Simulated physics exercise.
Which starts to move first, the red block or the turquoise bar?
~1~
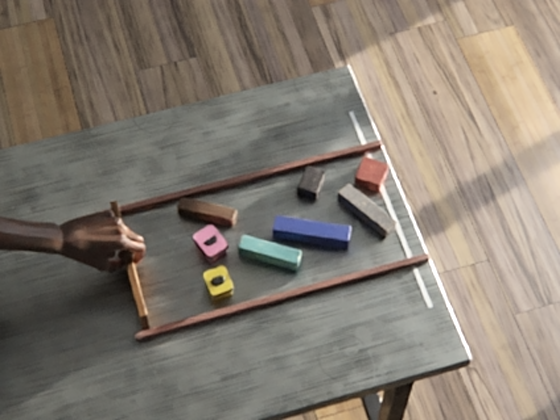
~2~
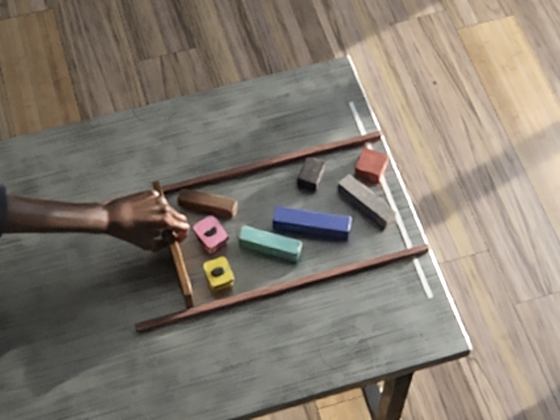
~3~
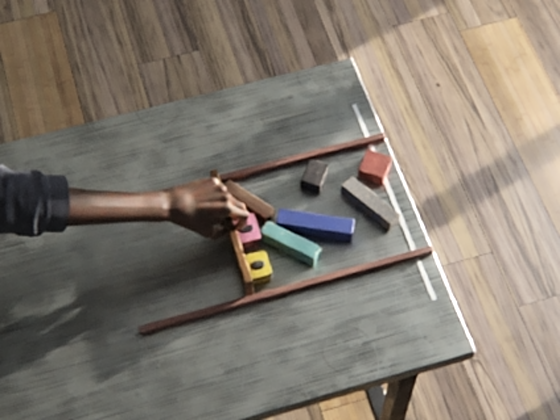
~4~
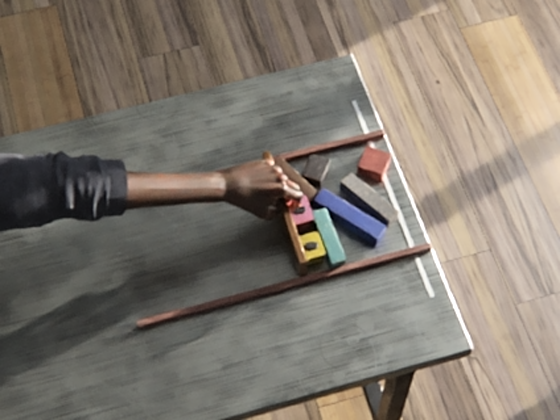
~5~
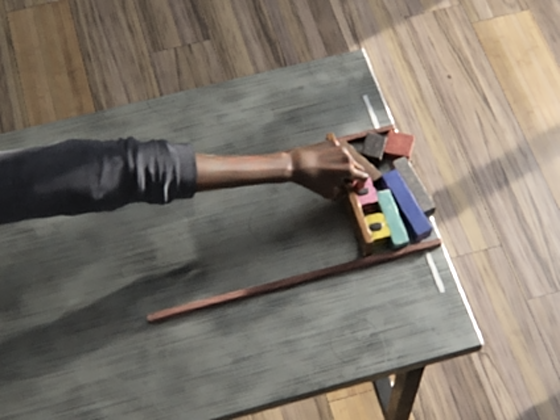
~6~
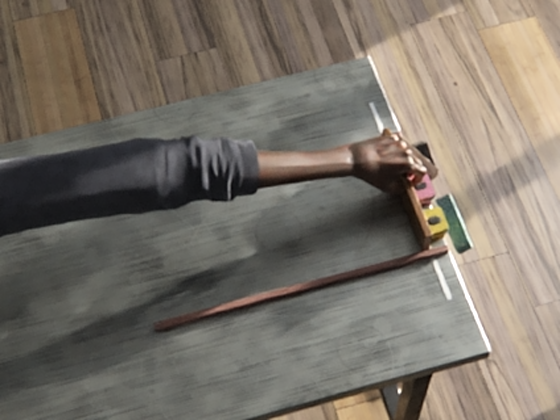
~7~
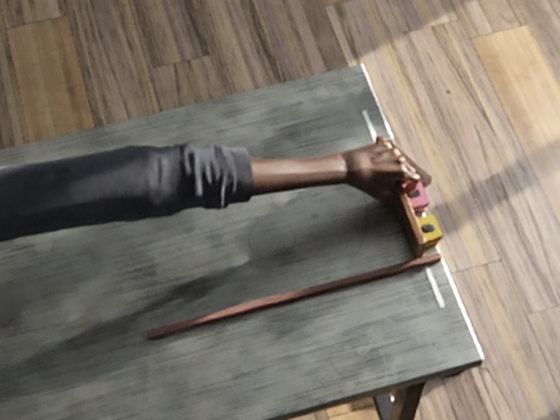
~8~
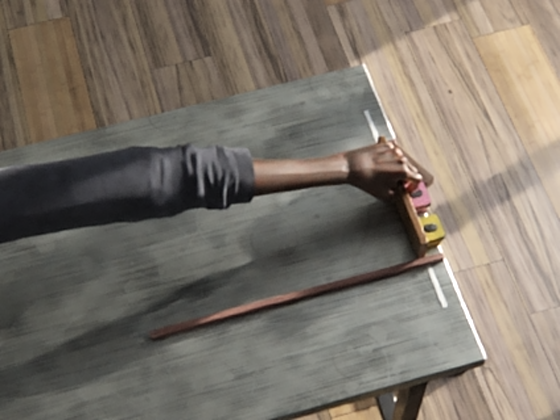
The turquoise bar starts to move first. The red block stays still by the tape until the bunched pieces are pushed up close to the table's edge.
